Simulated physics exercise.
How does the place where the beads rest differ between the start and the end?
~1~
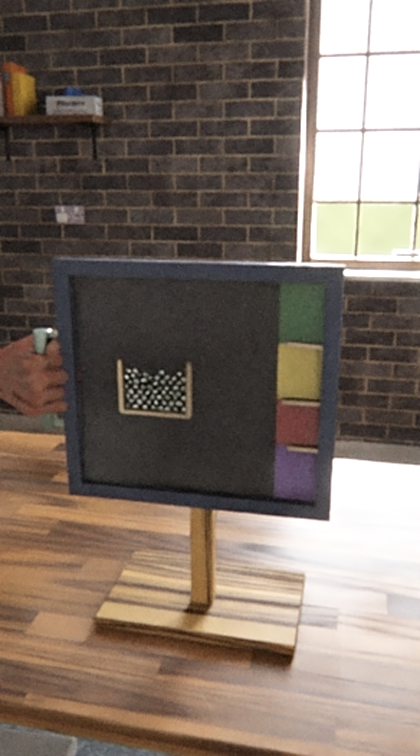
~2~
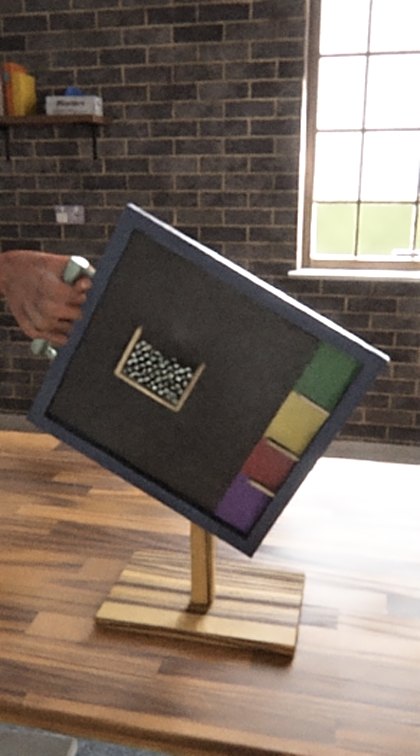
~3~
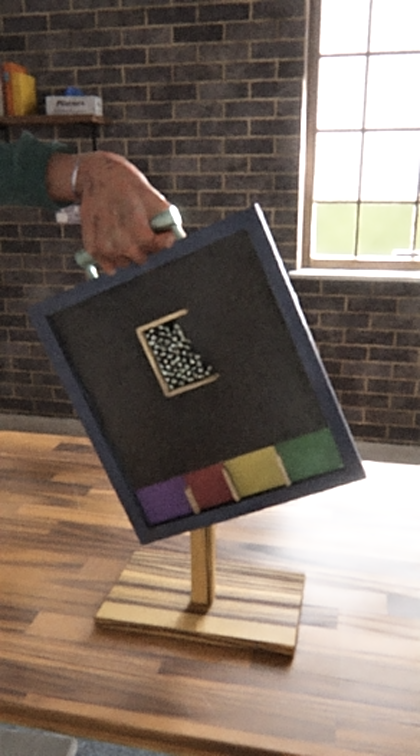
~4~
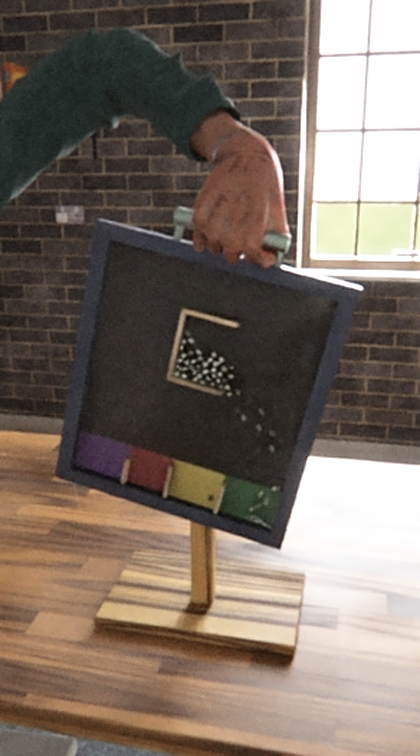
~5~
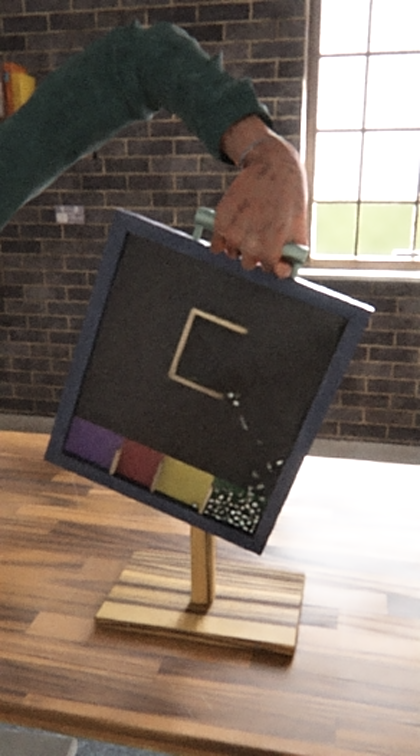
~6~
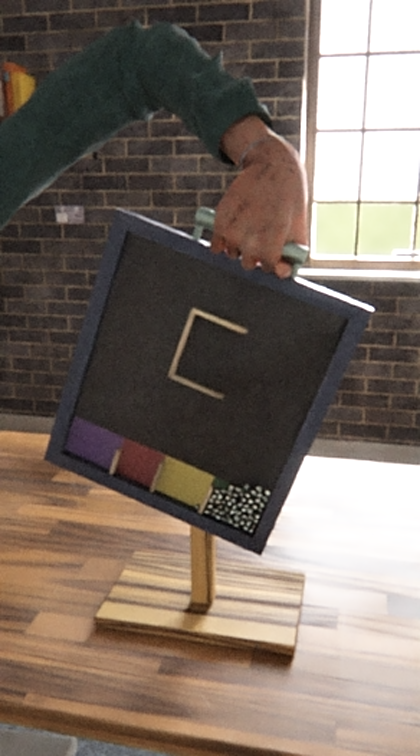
At the start the beads rest in the open-topped holder left of the board's middle. At the end they are heaped over the green pocket at the lower right of the tilted board.
